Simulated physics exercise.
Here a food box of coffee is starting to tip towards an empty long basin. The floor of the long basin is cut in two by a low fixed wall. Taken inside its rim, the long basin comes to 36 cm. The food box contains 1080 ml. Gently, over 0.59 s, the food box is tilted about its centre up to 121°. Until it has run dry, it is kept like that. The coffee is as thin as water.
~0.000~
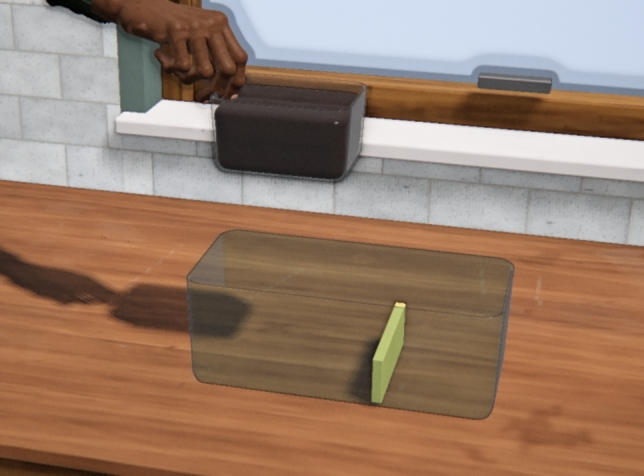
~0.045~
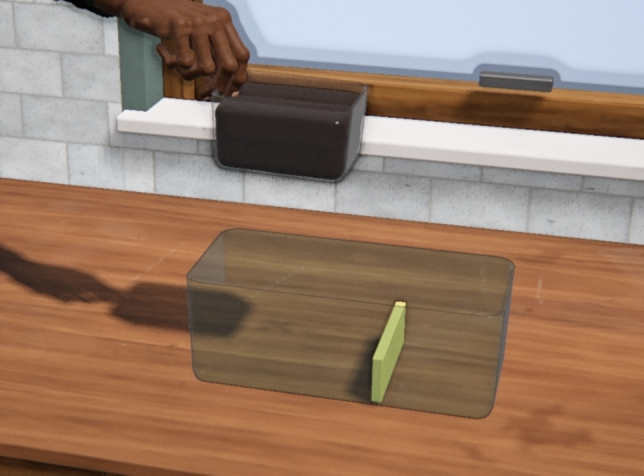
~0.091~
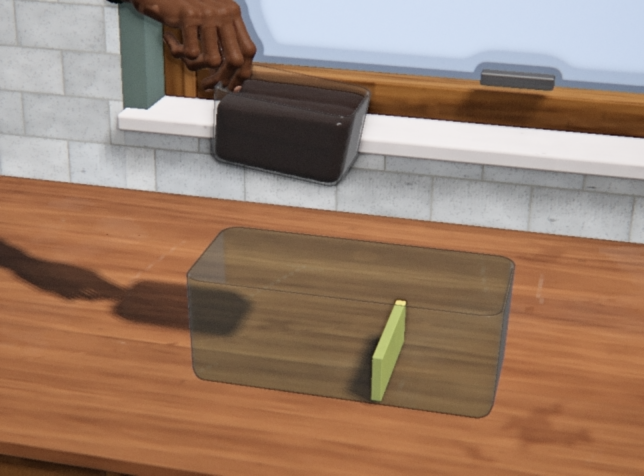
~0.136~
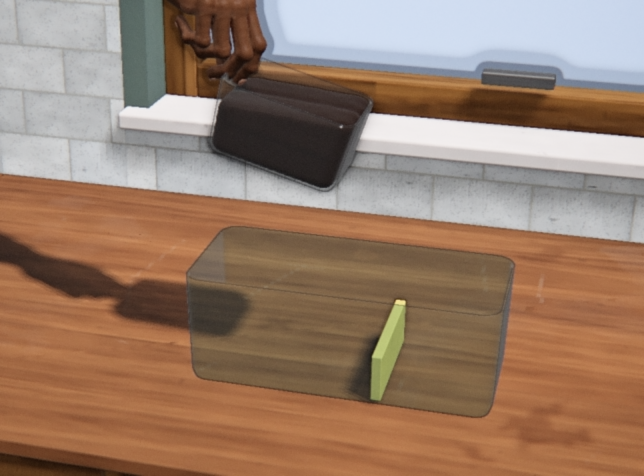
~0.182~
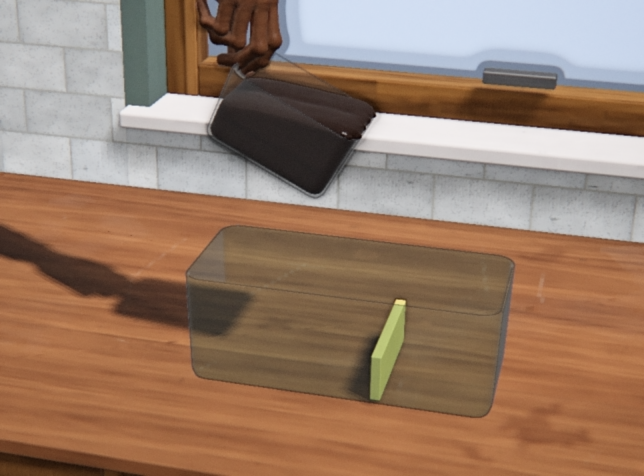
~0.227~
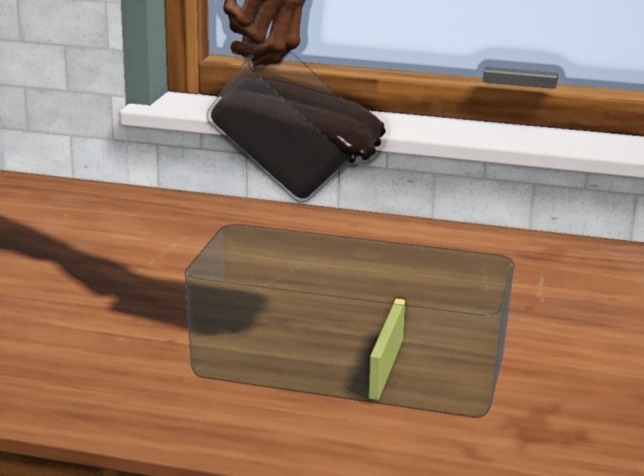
On a wooden counter by a window, a hand tilting a clear box of dark liquid rightward above a transparent basin, liquid starting over its edge.
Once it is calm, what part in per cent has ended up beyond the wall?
About 48 per cent ends up there.
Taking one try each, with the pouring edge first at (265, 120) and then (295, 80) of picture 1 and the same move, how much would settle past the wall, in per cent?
The first try gives 10 percent and the second 10 percent.
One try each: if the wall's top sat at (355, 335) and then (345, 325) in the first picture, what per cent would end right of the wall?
Try 1: 65 %; try 2: 80 %.
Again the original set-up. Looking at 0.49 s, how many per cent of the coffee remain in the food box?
Roughly 12 per cent.
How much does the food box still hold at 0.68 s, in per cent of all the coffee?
Share remaining: Approx. 1 %.
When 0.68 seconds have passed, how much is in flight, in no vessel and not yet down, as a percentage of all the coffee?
I'd say some 20 per cent is in the air.
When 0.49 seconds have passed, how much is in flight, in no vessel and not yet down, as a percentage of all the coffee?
Roughly 44 %.
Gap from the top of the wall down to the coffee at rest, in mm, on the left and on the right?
About 42 mm left, about 28 mm right.
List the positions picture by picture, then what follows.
In the first frame, tilt 0°; pouring edge (358, 99); surface from (227, 97) to (357, 107); the long basin's rim runs from (205, 256) to (508, 290); the wall's top is at (390, 332).
In the second frame, tilt 2°; pouring edge (359, 100); surface from (228, 94) to (358, 107).
In the third frame, tilt 7°; pouring edge (362, 105); surface from (230, 91) to (360, 108).
In the fourth frame, tilt 15°; pouring edge (364, 115); surface from (232, 90) to (364, 111).
In the fifth frame, tilt 26°; pouring edge (365, 129); surface from (231, 93) to (366, 123); 2 per cent is over the edge.
In the sixth frame, tilt 39°; pouring edge (362, 145); surface from (229, 88) to (353, 126); 8 per cent is over the edge.
Then, 0.49 s in, the tilt is 112° and 12 per cent is still to pour, 3 is left of the wall and 41 right of it.
Then, 0.68 s in, the tilt is 121° and 1 per cent is still to pour, 34 is left of the wall and 43 right of it.
Then, 0.87 s in, the tilt is 121° and 0 per cent is still to pour, 40 is left of the wall and 46 right of it.
Then, 1.09 s in, the tilt is 121° and 0 per cent is still to pour, 43 is left of the wall and 48 right of it.
Finally, 44 per cent lies left of the wall, 48 right of it and 9 outside.
